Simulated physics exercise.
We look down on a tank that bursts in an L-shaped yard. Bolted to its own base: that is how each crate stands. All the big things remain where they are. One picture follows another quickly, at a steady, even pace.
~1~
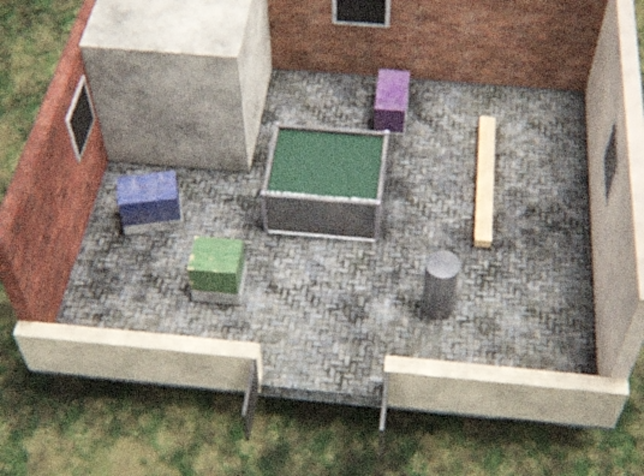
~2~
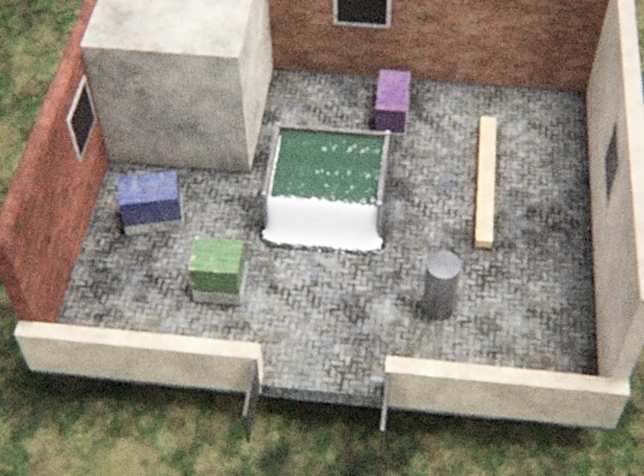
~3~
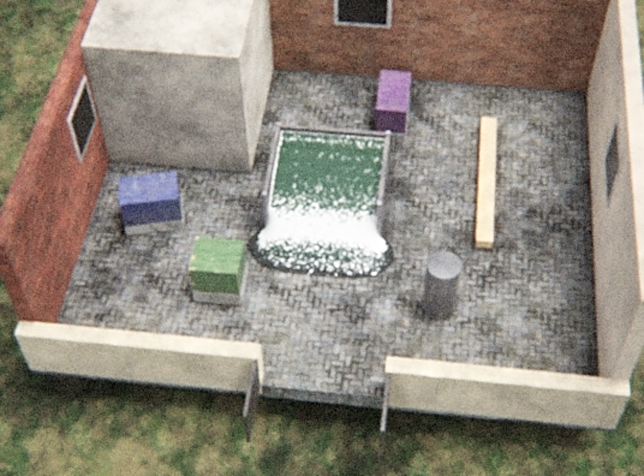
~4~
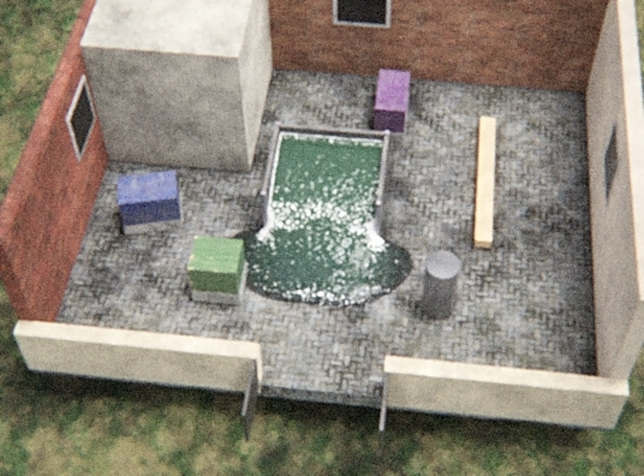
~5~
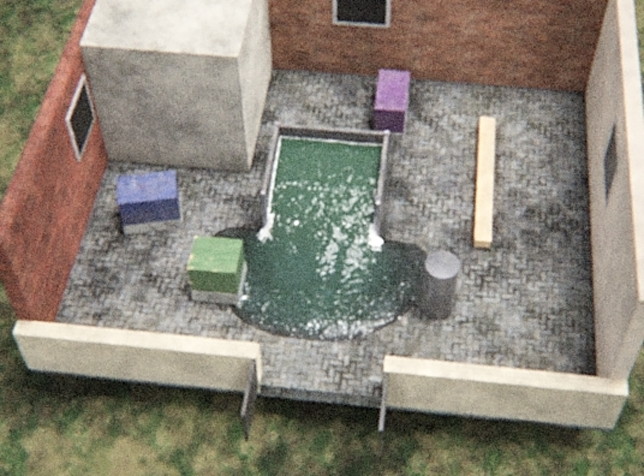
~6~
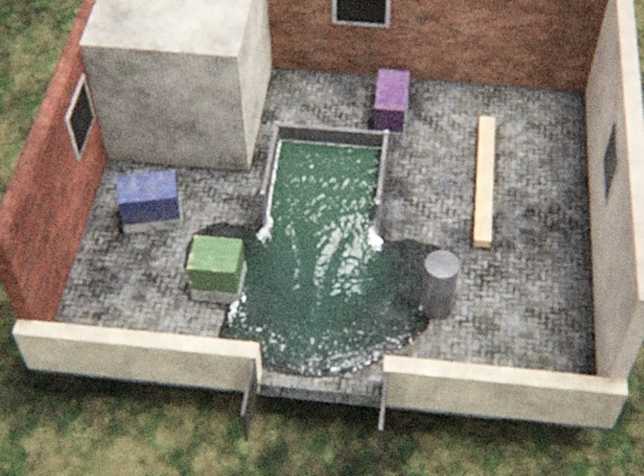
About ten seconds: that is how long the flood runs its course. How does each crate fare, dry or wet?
Outcome: The purple crate will avoid the water. The green crate will avoid the water. The blue crate will avoid the water.
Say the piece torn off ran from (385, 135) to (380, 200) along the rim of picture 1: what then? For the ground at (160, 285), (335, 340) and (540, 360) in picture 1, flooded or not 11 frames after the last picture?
Untouched, untouched, soaked.
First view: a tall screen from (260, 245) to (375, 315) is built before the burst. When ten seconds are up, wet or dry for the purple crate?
As I see it, the purple one gets reached.
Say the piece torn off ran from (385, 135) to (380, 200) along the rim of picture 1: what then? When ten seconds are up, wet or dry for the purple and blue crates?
In my view the purple crate gets reached, and the blue crate is never reached.
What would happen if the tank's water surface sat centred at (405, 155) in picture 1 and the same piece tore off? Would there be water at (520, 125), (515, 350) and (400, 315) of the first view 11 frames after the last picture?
As listed: Not flooded, awash, flooded.
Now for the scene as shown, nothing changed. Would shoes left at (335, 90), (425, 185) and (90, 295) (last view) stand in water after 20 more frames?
Point one left clear, point two left clear, point three sodden.
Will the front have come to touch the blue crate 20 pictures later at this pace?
Note - blue: Wet underfoot.
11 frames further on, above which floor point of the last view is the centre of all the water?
My reading is close to (305, 285).
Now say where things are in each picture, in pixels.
In the first frame, still water in the open tank at (326, 166).
In the second frame, water pours out at (322, 223) and has run to (381, 242).
In the third frame, water pours out at (323, 224) and has run to (387, 261).
In the fourth frame, the front is at (395, 283), out from the gap at (322, 225).
In the fifth frame, water pours out at (321, 225) and has run to (260, 325).
In the sixth frame, water pours out at (321, 225) and has run to a hidden place.
A moment on, water covers 25 % of the floor; the purple crate not reached, the green crate water round its plinth, the blue crate water round its plinth.
Next, water covers 35 % of the floor; the purple crate not reached, the green crate water round its plinth, the blue crate water round its plinth.
Then, water covers 45 % of the floor; the purple crate not reached, the green crate water round its plinth, the blue crate water round its plinth.
Later, water covers 65 % of the floor; the purple crate not reached, the green crate water round its plinth, the blue crate water round its plinth.
In the end, water covers 80 % of the floor; the purple crate stayed above the water, the green crate stayed above the water, the blue crate stayed above the water.
